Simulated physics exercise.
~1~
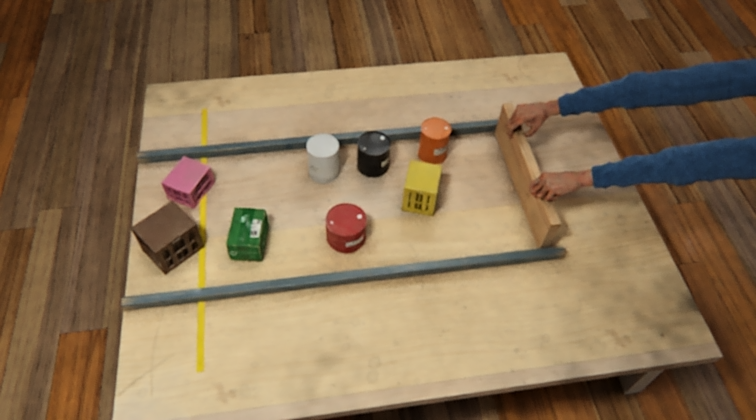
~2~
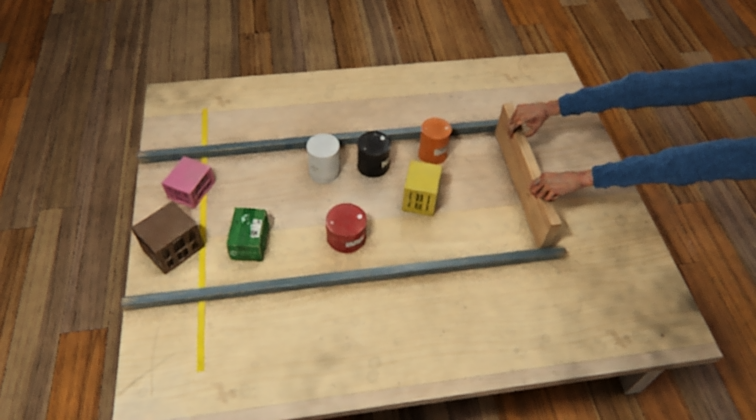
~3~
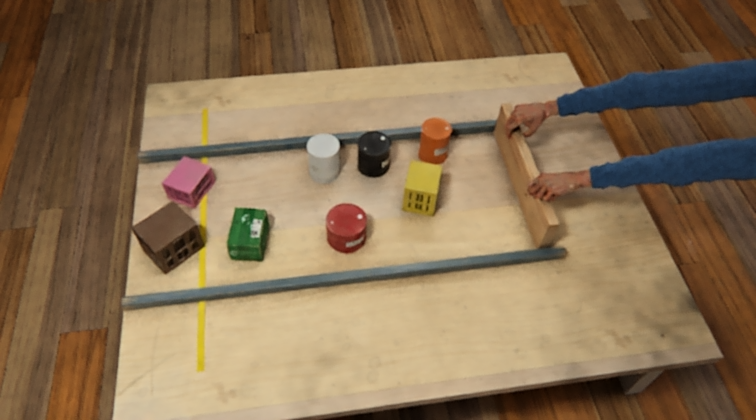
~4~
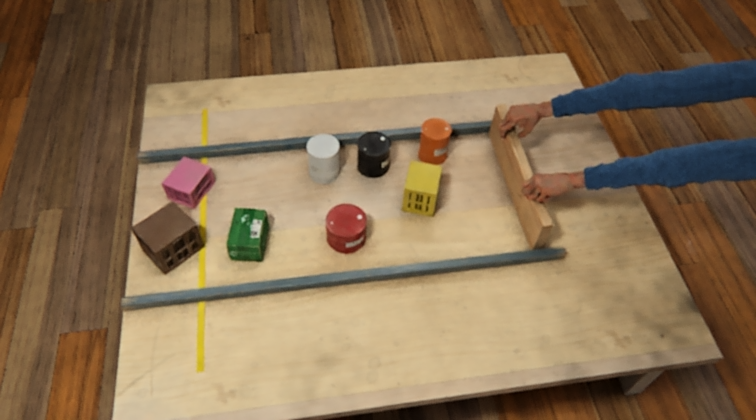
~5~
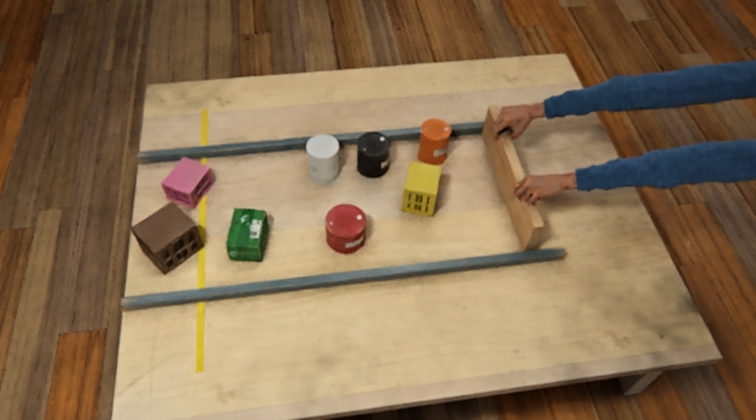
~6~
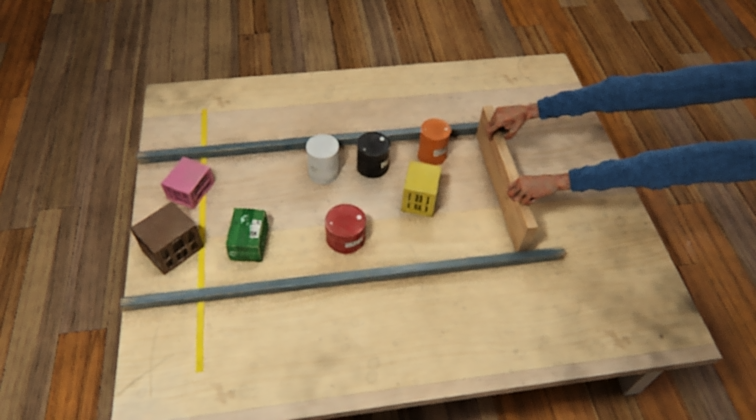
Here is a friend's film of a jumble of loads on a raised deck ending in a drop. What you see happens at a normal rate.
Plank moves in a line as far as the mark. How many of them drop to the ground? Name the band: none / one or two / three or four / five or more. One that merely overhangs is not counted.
Band: One or two.
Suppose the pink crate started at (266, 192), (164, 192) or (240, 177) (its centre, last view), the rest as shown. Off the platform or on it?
Spot by spot: It never drops; it ends up off; it never drops.
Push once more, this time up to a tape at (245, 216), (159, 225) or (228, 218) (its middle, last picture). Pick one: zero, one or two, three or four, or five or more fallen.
Going one by one, the answers are not one, 3 or 4 and one to two.
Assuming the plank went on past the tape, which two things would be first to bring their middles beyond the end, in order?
Earliest first: Brown crate, pink crate.
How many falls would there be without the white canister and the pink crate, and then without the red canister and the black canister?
Counts - first: 1, second: 1.
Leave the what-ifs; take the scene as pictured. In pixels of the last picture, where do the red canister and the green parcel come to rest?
The red canister stops around (178, 251); the green parcel around (143, 244).
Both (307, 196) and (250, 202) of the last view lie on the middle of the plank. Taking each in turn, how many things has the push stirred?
At the first place 5, at the second 8.
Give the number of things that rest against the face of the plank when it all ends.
Counting them up gives 4.
Soon after, none off yet; brown crate at rest near (168, 238); pink crate at rest near (189, 183); green parcel at rest near (248, 235).
Then, none off yet; brown crate moved a little near (154, 239); pink crate moved a little near (176, 181); green parcel moved about its own width near (206, 238).
At rest, the number that fall off is one or two; fallen, pink crate and brown crate.
